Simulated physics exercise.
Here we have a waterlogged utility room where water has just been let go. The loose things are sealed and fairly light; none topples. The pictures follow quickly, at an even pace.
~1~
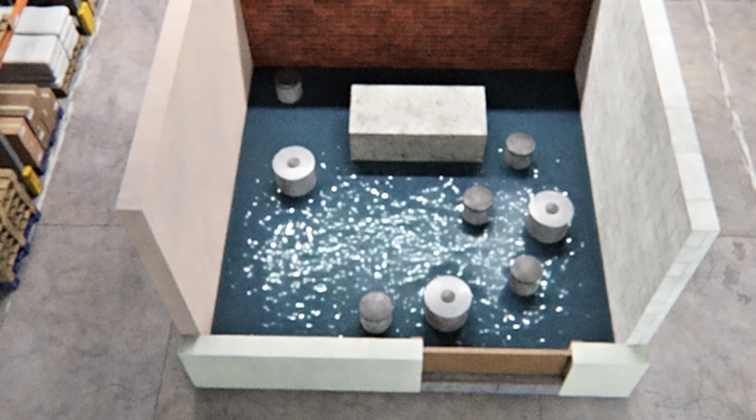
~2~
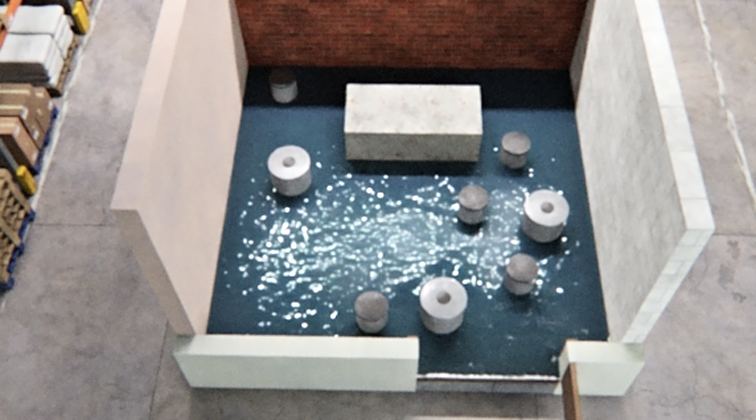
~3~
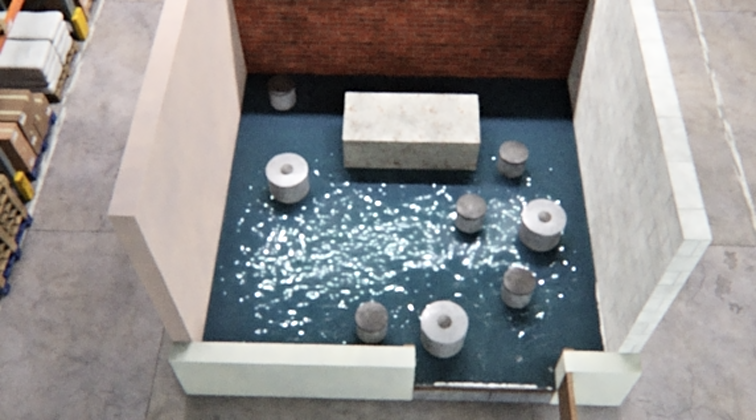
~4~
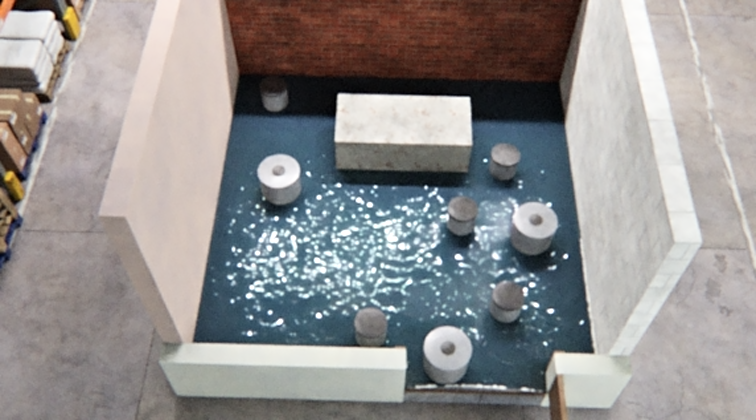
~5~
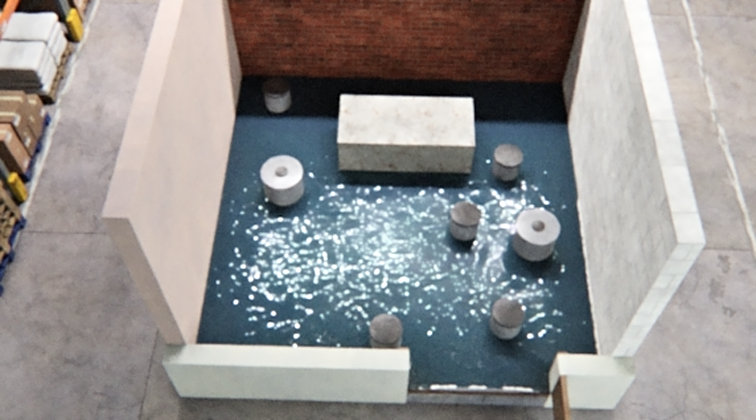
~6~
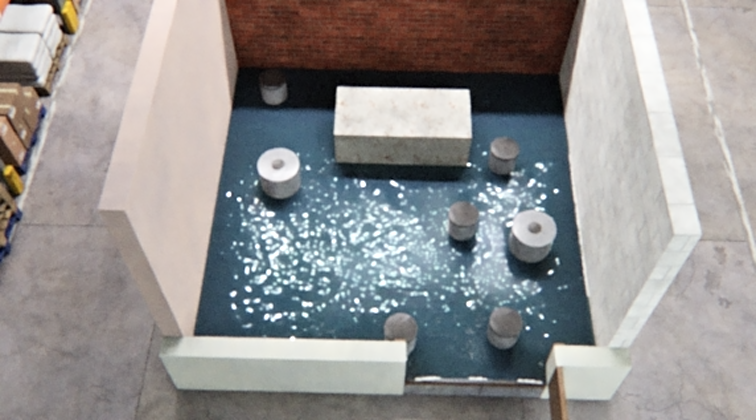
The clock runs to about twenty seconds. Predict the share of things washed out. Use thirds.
It is two thirds or more.
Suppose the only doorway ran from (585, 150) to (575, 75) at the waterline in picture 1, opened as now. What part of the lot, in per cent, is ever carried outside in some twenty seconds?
Roughly 60 per cent.
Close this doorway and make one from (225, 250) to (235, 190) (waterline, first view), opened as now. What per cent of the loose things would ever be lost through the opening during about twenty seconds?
Some 40 per cent.
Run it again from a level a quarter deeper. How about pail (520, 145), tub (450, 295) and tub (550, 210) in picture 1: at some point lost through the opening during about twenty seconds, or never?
As listed: Through, through, out.
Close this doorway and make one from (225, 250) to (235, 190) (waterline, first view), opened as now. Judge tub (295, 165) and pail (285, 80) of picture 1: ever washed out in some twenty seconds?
In that order: Through, gone.
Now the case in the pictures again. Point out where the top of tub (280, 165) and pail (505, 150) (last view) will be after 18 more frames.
Close to (346, 223) and (509, 267).
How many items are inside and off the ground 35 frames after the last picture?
That makes 2.
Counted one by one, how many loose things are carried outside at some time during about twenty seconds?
7 of them.
A moment on, 3 of 8 are out; 5 afloat.
Next, 5 of 8 are out; 3 afloat.
Later, 6 of 8 are out; 2 afloat.
In the end, 7 of 8 are out; 1 afloat.
